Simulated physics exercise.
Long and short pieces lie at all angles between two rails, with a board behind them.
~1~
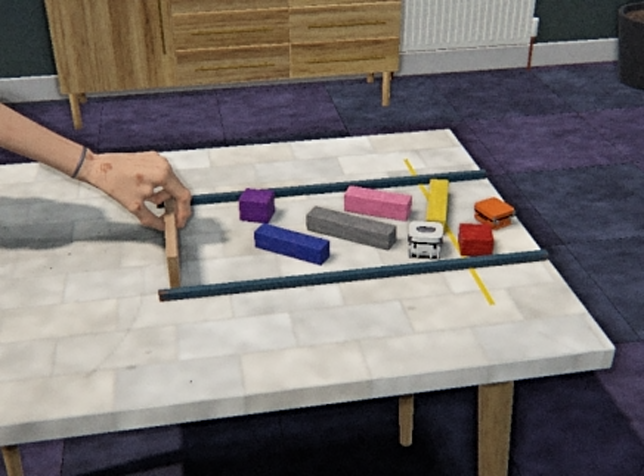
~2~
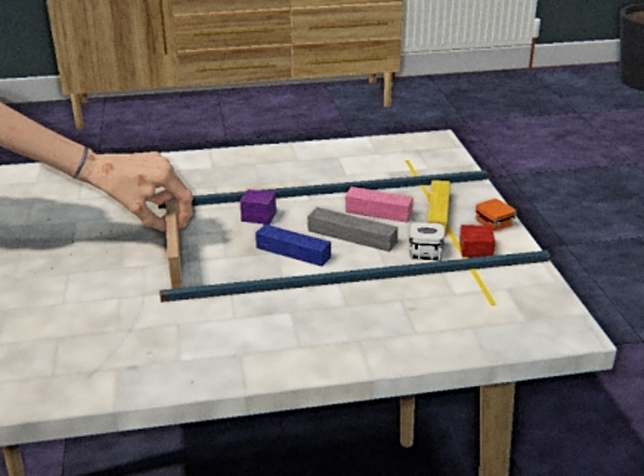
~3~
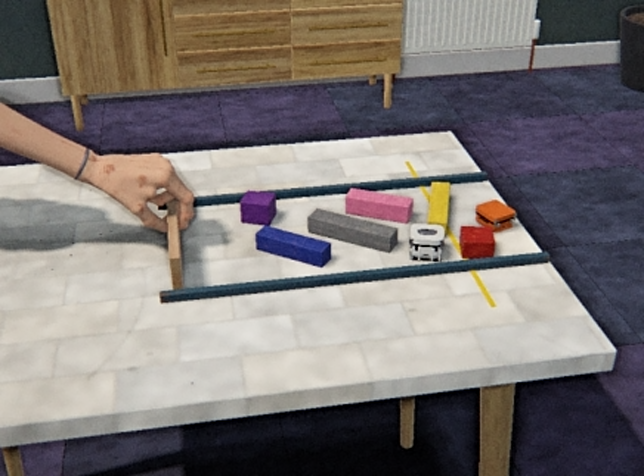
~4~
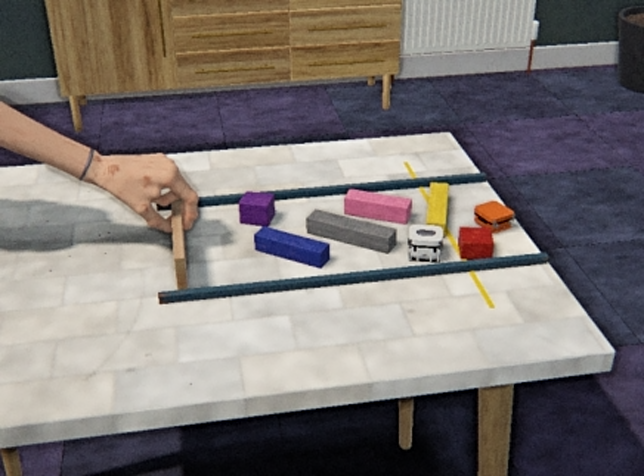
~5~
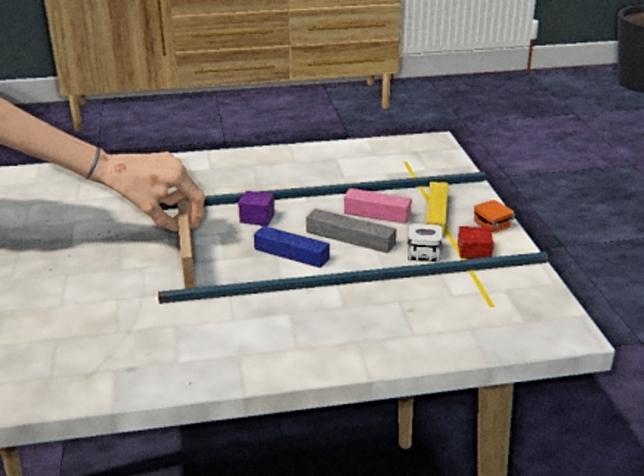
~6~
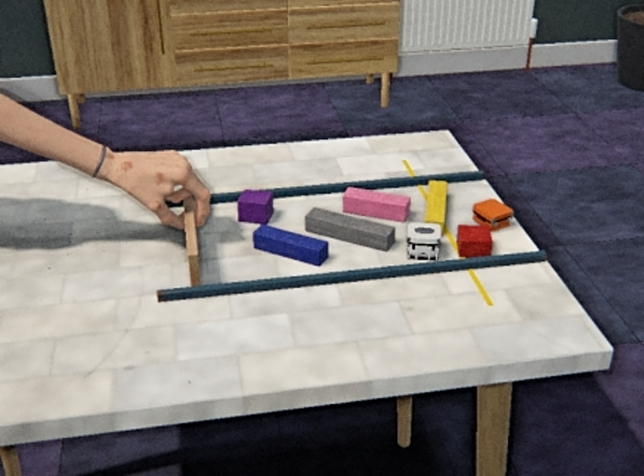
A hand sliding a wooden board slightly right between two dark rails, with scattered coloured blocks lying still on a pale table.
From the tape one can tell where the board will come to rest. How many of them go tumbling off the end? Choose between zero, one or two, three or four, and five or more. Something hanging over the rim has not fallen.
The count is one or two.
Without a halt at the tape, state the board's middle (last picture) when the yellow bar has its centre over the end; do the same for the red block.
With the yellow bar it sits around (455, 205), with the red block around (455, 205).
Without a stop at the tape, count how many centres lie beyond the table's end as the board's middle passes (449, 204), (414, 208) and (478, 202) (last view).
In order, that gives 1, then 0, then 4.
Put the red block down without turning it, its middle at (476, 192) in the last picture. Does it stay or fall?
Result: It comes off.
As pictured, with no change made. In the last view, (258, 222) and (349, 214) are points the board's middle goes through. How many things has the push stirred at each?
I make it 2 at the first spot and 6 at the other.
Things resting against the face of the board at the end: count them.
The number is 3.
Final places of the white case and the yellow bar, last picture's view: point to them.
The white case finishes at (495, 241); the yellow bar finishes at (497, 202).
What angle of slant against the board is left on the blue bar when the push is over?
Some 0 degrees.
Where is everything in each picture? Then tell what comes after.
Orange case (493, 215); red block (476, 240); yellow bar (437, 206); board (171, 230); tape (443, 221), in the first frame.
Red block (477, 241); grey bar (352, 229), in the second frame.
Yellow bar (439, 209); pink bar (379, 206), in the third frame.
Orange case (493, 218); white case (425, 243), in the fourth frame.
Red block (475, 243); blue bar (291, 247), in the fifth frame.
Orange case (492, 216); red block (474, 241); yellow bar (436, 207); board (191, 228); tape (441, 222), in the sixth frame.
Soon after, none off yet; orange case at rest near (492, 216); red block at rest near (474, 241); yellow bar at rest near (436, 207).
After that, none off yet; orange case at rest near (492, 216); red block at rest near (474, 241); yellow bar moving near (441, 208).
And then, none off yet; orange case moving near (497, 216); red block displaced a little near (485, 242); yellow bar displaced a little near (465, 207).
In the end, the number that fall off is one or two; gone, orange case.
